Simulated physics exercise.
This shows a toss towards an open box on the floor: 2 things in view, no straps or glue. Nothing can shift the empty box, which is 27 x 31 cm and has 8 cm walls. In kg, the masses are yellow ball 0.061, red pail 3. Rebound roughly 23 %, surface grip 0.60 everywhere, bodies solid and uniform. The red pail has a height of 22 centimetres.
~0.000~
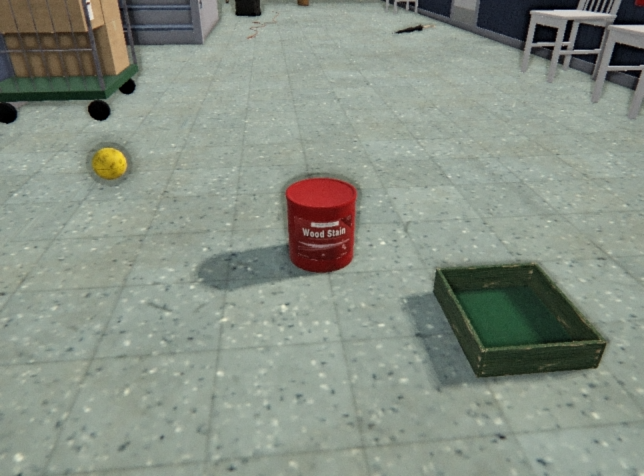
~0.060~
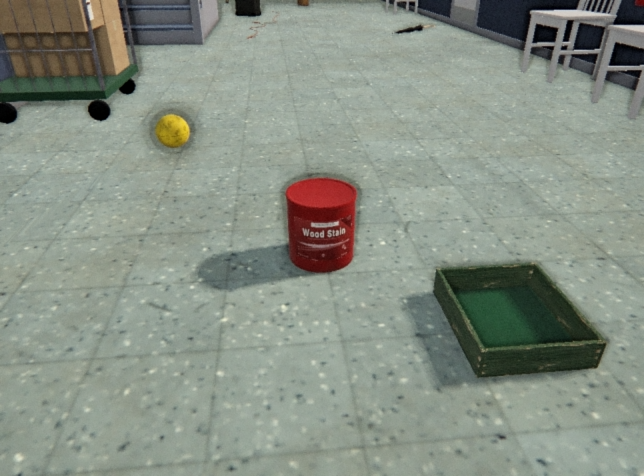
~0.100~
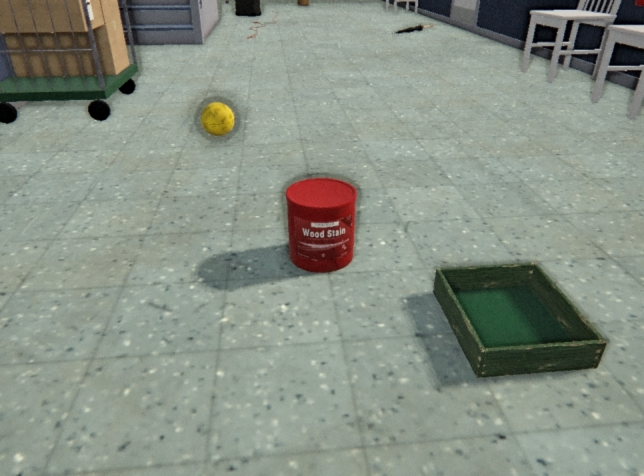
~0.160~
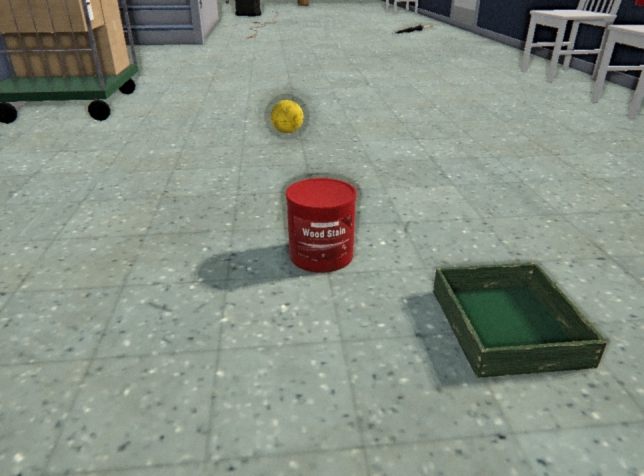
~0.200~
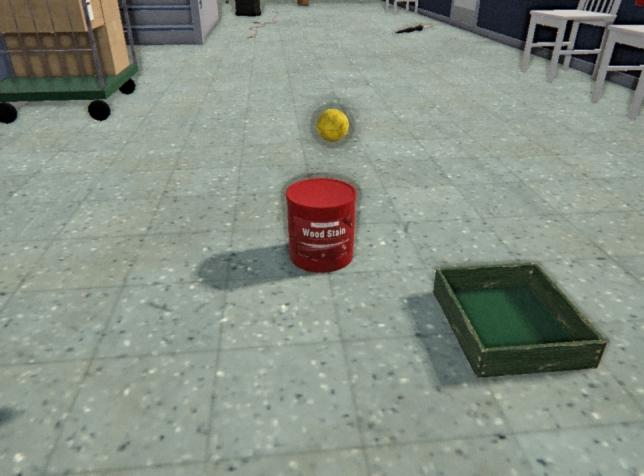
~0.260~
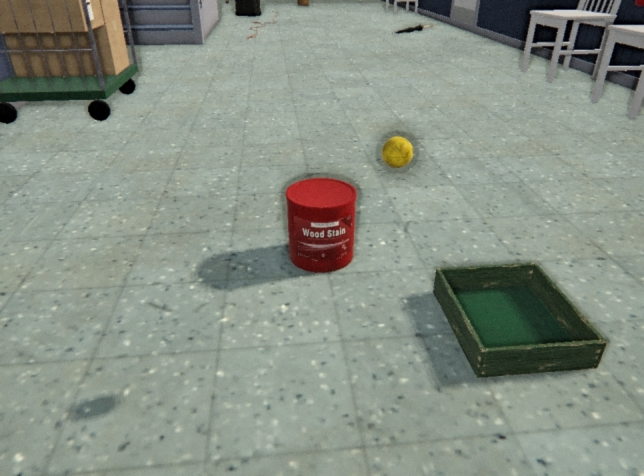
We see a yellow ball rise through the air from the left, pass above a still red pail, and begin dropping on the pail's right side, while an open green box sits on the speckled floor.
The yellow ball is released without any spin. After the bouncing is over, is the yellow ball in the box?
So the ball sits within the box at the end.
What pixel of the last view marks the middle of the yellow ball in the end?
Around (490, 333).
After 0.36 s, 12 cm to go; yellow ball near (489, 226).
After 0.56 s, 5 cm to go; yellow ball near (536, 302).
After 0.76 s, ball inside the box; yellow ball near (479, 329).
In the end (1.9 s), ball inside the box; red pail under 10 cm from the start. At the end, from the last picture's camera, yellow ball near (489, 333).
